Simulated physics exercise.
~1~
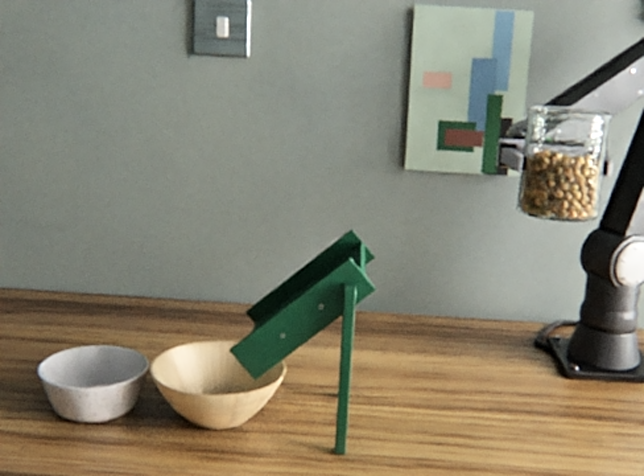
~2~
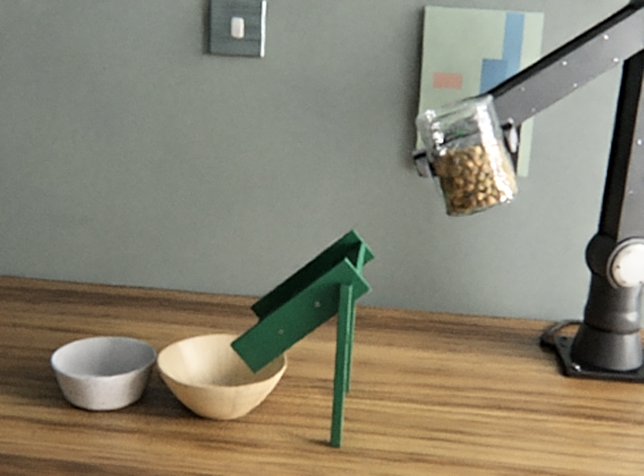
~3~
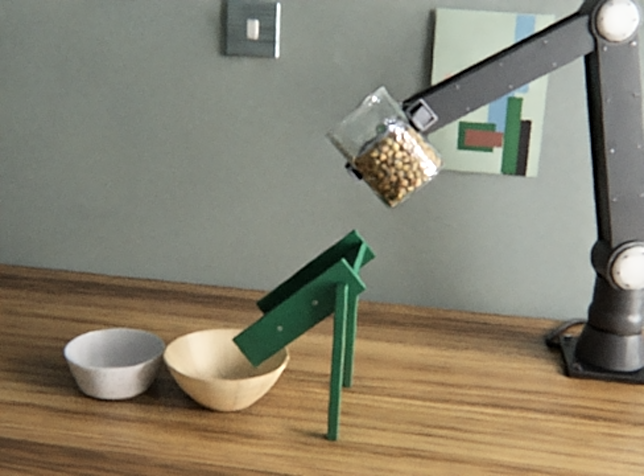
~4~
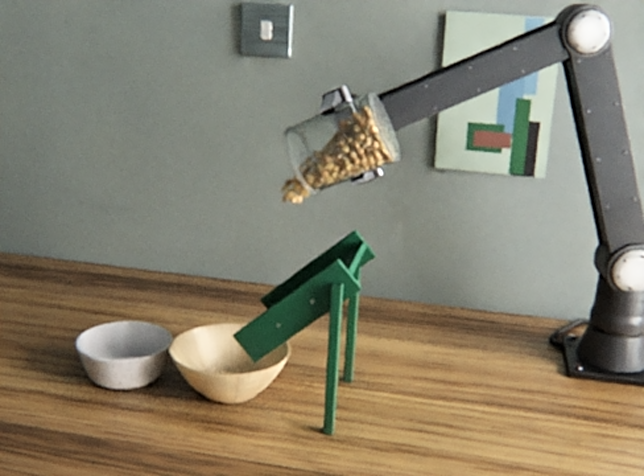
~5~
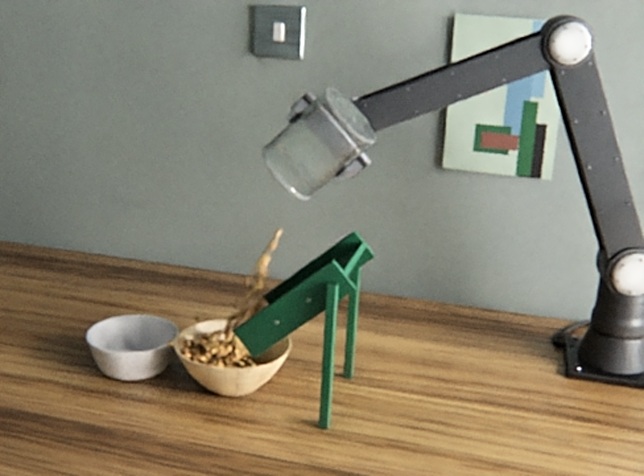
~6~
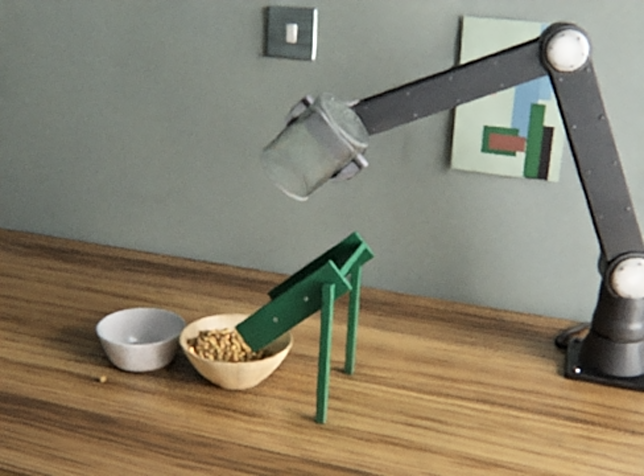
On a wooden table against a grey-green wall, a black robot arm carried a clear container of chickpeas left and tipped it over a green chute, pouring them into the wooden bowl until it was empty, with a stray one left on the table.
